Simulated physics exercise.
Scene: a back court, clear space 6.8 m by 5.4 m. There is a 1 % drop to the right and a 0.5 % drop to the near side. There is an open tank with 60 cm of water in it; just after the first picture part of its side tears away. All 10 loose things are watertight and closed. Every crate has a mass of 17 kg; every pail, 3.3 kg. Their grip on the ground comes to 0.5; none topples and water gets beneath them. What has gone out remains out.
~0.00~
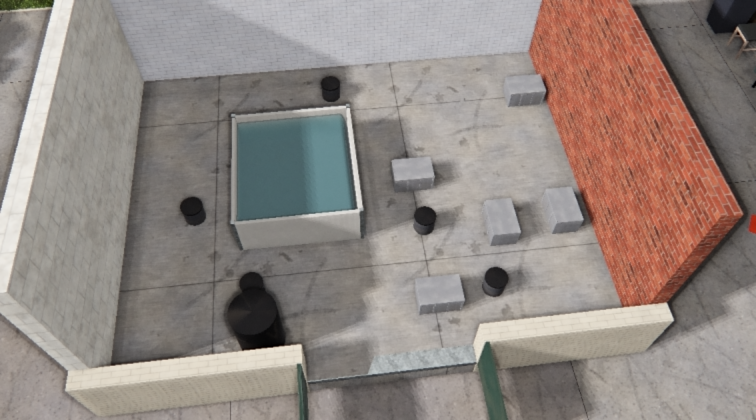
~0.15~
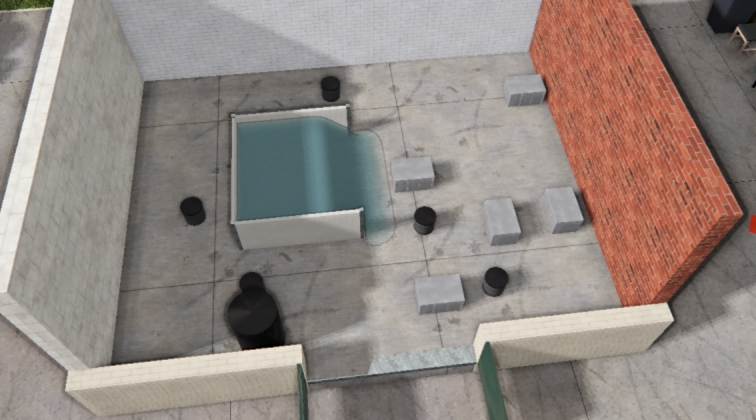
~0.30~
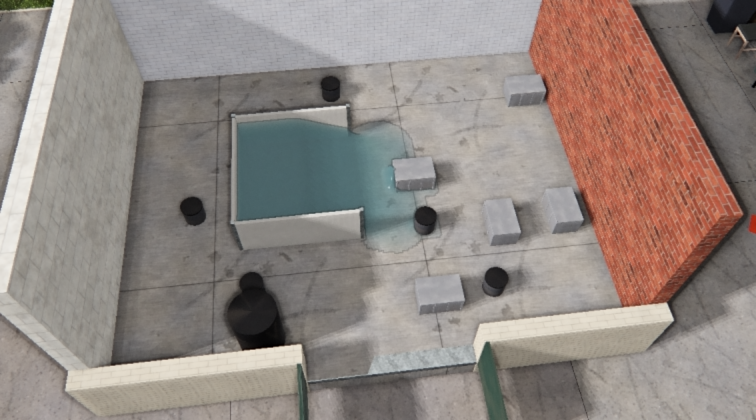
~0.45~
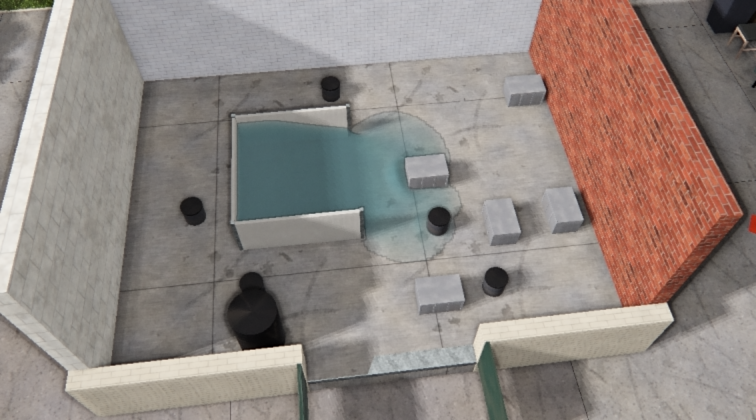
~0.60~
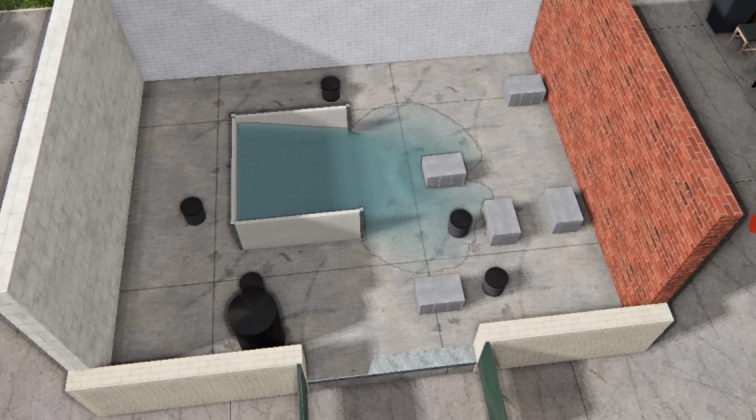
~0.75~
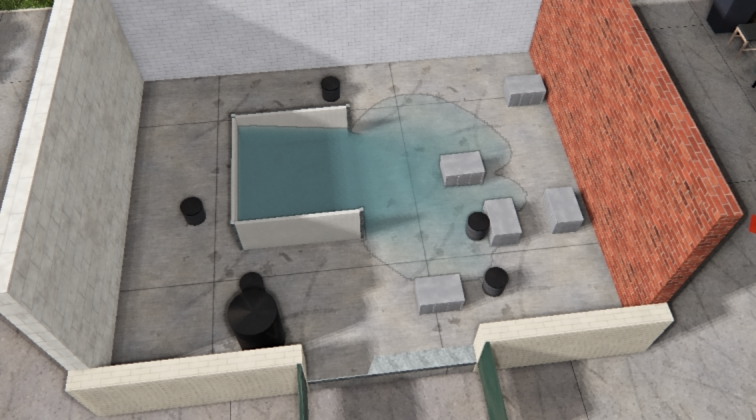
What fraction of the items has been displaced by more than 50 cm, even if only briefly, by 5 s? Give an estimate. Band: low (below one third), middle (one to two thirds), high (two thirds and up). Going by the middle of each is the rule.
High.
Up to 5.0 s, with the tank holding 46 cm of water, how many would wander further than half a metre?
It would come to 6 of them.
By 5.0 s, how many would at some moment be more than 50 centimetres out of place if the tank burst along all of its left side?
Then the count would be 3.
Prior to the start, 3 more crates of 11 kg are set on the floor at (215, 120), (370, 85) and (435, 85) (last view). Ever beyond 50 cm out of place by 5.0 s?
Within it, beyond it, beyond it.
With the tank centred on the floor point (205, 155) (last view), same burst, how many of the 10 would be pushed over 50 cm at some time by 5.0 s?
That would give 7.
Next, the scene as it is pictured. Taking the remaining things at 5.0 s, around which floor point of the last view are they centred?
Centred roughly on (370, 229).
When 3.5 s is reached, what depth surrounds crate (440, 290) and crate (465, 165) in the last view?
Some 5 cm at the first, some 16 cm at the second.
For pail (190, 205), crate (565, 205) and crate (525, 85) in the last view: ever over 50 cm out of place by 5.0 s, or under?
Listed in sequence: Lower; higher; higher for the last.
After 1.1 s 2 of 10 are over 50 cm from their spots; 1 afloat.
After 2.2 s 5 of 10 are over 50 cm from their spots; 6 afloat.
After 3.5 s 5 of 10 are over 50 cm from their spots; 6 afloat.
After 5.0 s 8 of 10 are over 50 cm from their spots, and 8 have been at some point; 4 afloat.
